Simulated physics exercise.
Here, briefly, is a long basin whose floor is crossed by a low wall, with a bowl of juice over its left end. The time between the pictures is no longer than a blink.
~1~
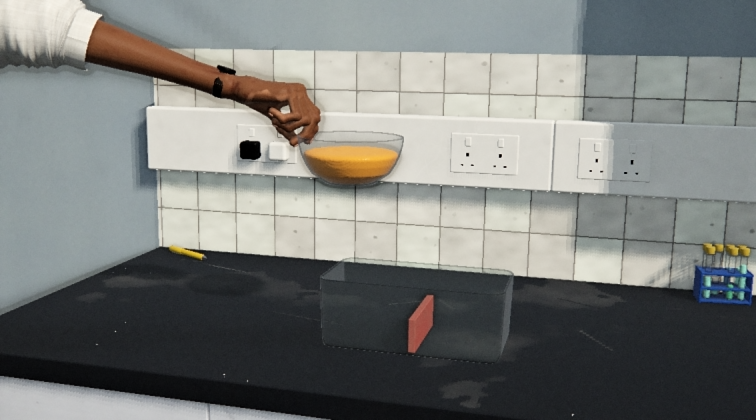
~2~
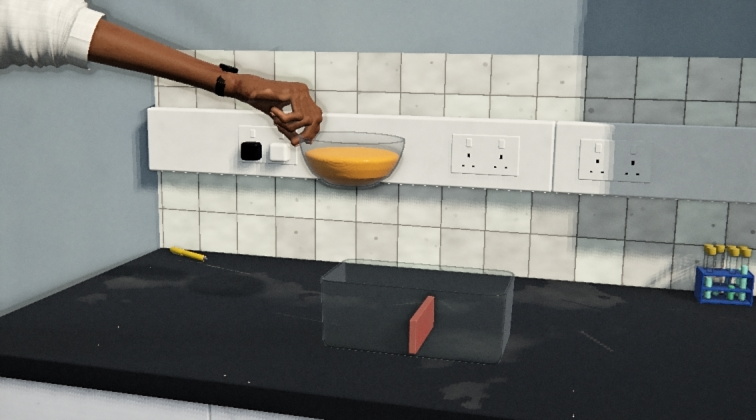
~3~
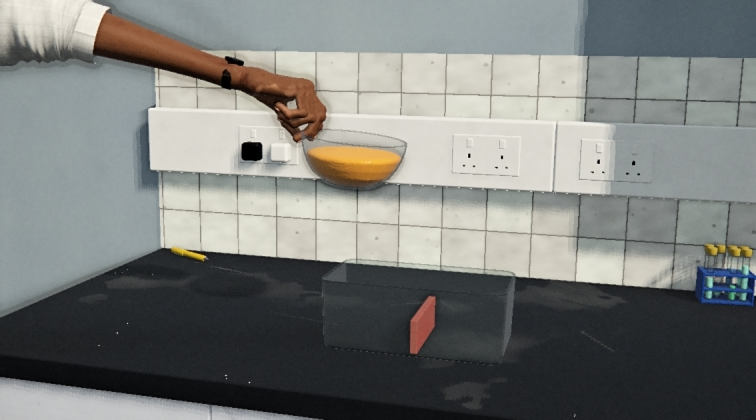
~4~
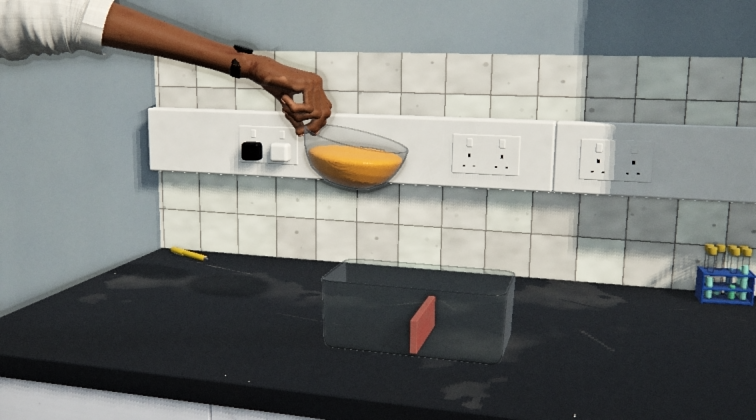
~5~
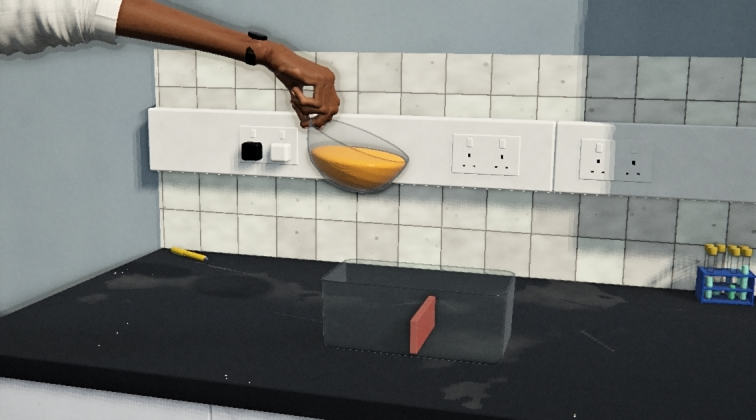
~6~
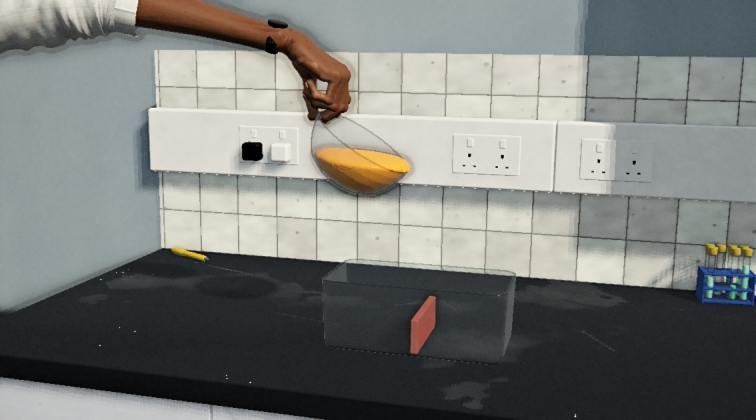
On a lab bench, a hand tilting a glass bowl of orange liquid rightward above a clear basin with a low red divider.
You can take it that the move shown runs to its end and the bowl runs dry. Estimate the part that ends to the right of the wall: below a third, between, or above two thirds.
My call is that the right side sits mid-range, from a third up to two thirds.
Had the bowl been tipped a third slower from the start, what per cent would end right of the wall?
Close to 65 per cent.
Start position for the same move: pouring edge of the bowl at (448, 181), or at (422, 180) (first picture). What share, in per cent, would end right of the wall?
Near 85 % and 70 %.
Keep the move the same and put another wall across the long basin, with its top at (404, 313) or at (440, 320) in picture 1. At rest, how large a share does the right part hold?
Well, it's close to 75 per cent for the first one, then 30 per cent for the other.
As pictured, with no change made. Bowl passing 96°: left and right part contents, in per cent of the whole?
0 percent or so left, 35 percent or so right.
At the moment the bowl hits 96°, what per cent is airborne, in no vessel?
Something like 50 per cent of it.
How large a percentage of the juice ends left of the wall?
Share approx. 40 %.
A moment on, the bowl is tipped on its side and 11 per cent is still to pour, 1 is left of the wall and 36 right of it.
Next, the bowl is tipped right over and 0 per cent is still to pour, 36 is left of the wall and 56 right of it.
Then the bowl is tipped right over and 0 per cent is still to pour, 41 is left of the wall and 55 right of it.
Later the bowl is tipped right over and 0 per cent is still to pour, 41 is left of the wall and 56 right of it.
At rest 41 per cent lies left of the wall, 56 right of it and 3 outside.
